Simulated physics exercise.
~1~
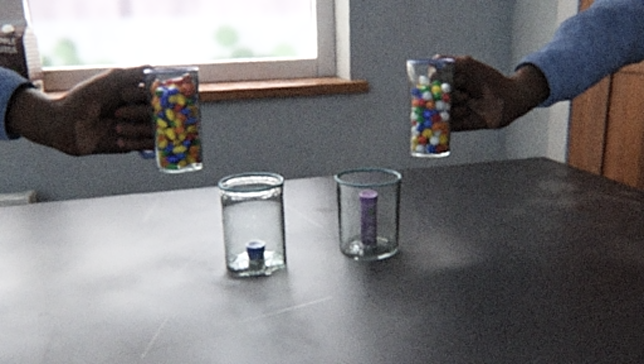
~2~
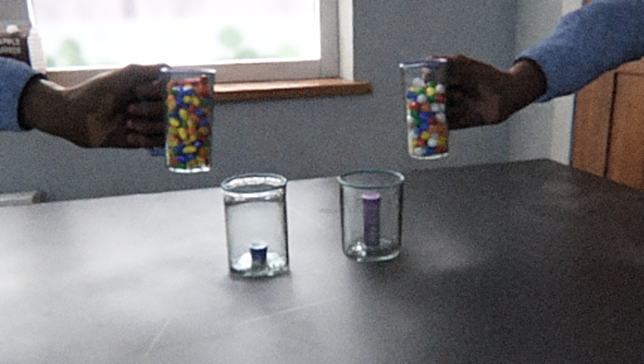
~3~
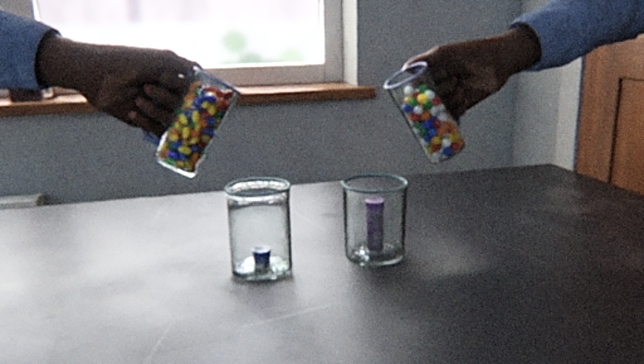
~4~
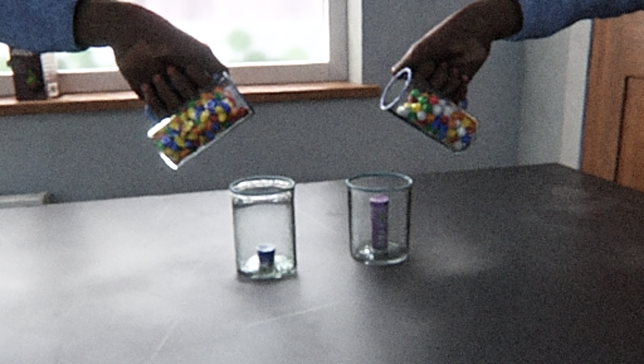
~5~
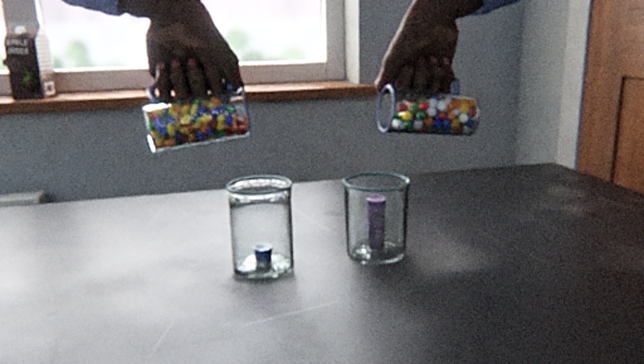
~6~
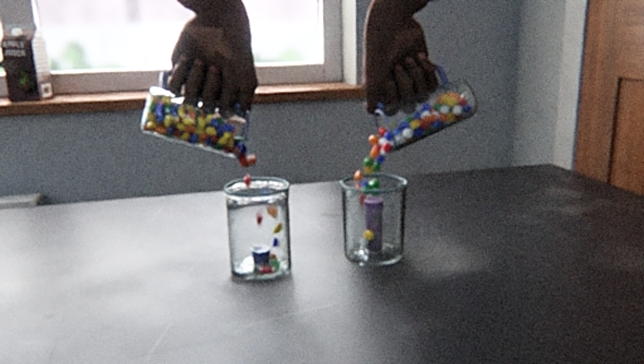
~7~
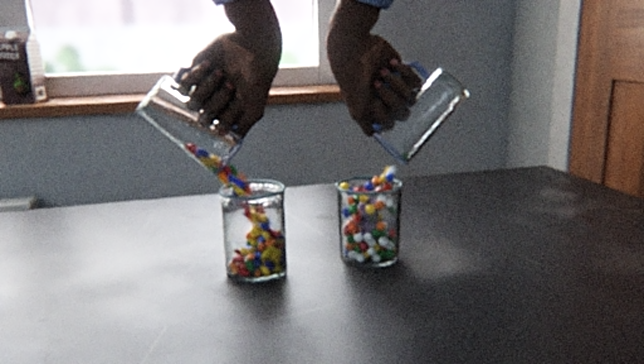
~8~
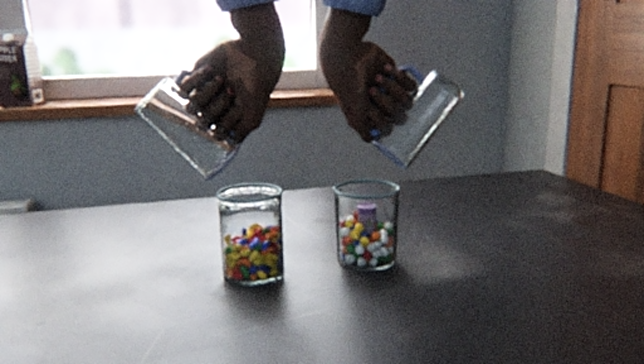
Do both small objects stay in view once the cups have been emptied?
No, only the purple object on the right still sticks out of the pieces. The short blue one on the left is buried.
